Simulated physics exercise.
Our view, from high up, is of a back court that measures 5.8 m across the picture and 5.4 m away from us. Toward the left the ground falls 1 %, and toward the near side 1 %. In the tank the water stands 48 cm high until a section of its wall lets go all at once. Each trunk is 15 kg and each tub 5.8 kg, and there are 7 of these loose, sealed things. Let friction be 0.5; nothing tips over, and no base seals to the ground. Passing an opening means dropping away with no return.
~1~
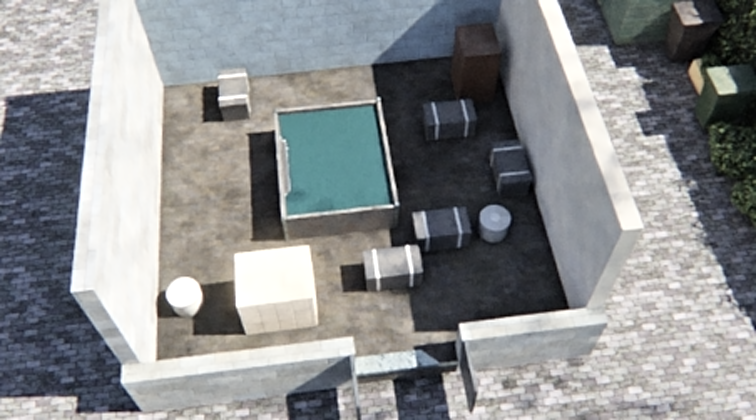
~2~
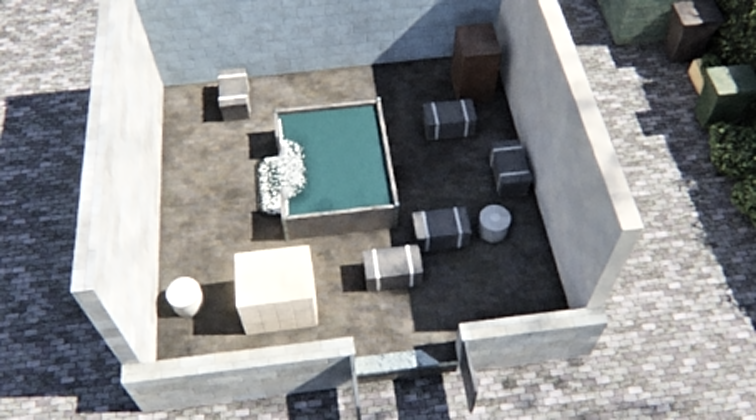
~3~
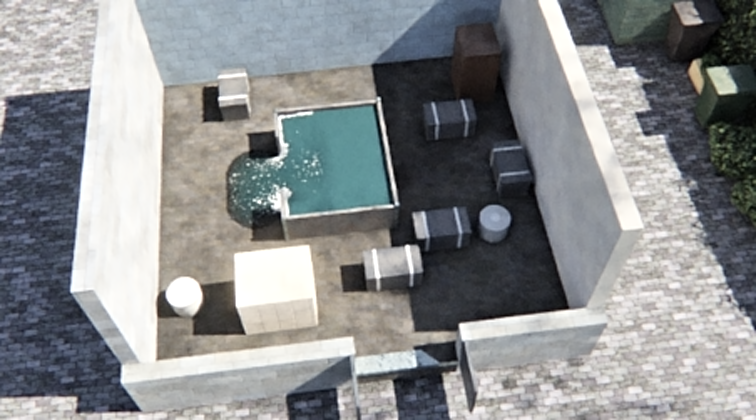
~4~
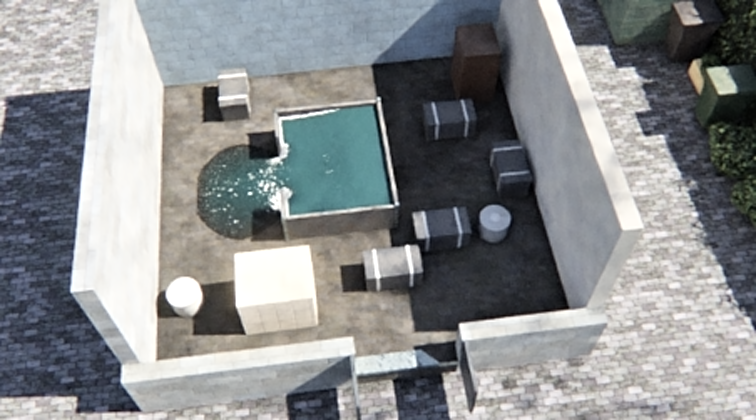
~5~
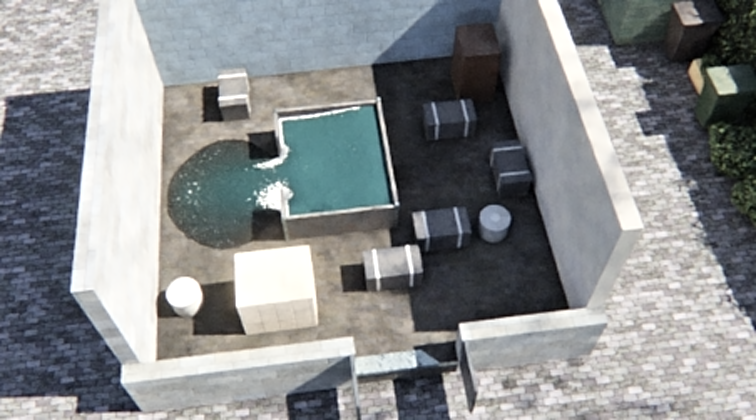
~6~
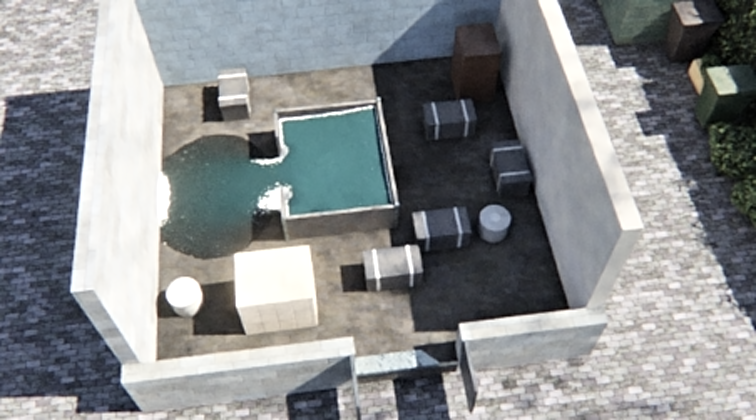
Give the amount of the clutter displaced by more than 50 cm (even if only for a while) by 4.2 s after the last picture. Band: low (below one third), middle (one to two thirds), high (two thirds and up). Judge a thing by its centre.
Low.
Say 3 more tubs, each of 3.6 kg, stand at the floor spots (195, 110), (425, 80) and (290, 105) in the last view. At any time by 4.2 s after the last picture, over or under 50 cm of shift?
First goes beyond, second stays inside, third goes beyond.
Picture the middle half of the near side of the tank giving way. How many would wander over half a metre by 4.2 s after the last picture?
In that case 2 of them.
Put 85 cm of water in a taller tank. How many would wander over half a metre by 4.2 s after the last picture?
That would make 3 of them.
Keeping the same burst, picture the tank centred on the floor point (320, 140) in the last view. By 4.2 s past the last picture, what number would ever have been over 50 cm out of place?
The answer would then be 1.
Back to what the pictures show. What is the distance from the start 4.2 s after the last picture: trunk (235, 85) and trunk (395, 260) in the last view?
Respectively, 80 centimetres and 0 centimetres.
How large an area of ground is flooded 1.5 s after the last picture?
Somewhere about 10.5 m2, give or take.
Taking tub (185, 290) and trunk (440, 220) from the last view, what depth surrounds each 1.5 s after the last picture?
I'd estimate 3 cm for the first and 0 cm for the second.
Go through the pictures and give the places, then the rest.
The first frame shows a trunk at (442, 222), on the bottom; a trunk at (393, 261), on the bottom; water covers 3.1 m2; 0 of 7 have shifted.
The second frame shows a trunk at (442, 222) rests on the ground; a trunk at (393, 261) rests on the ground; 3.6 m2 under water; 0 of 7 have shifted.
The third frame shows a trunk at (442, 222), on the bottom; a trunk at (393, 261), on the bottom; water covers 4.3 m2; 0 of 7 have shifted.
The fourth frame shows a trunk at (442, 222) rests on the ground; a trunk at (393, 261), on the bottom; water covers 5.0 m2; 0 of 7 have shifted.
The fifth frame shows a trunk at (442, 222), on the bottom; a trunk at (393, 261) rests on the ground; water covers 5.9 m2; 0 of 7 have shifted.
The sixth frame shows a trunk at (442, 222) rests on the ground; a trunk at (393, 261) rests on the ground; water covers 6.6 m2; 0 of 7 have shifted.
Then, 0.4 s after the last picture 0 of 7 are over 50 cm from their spots; 0 afloat.
Then, 1.5 s after the last picture 1 of 7 are over 50 cm from their spots; 0 afloat.
Then, 2.8 s after the last picture 2 of 7 are over 50 cm from their spots; 1 afloat.
Then, 4.2 s after the last picture 2 of 7 are over 50 cm from their spots, and 2 have been at some point; 0 afloat.
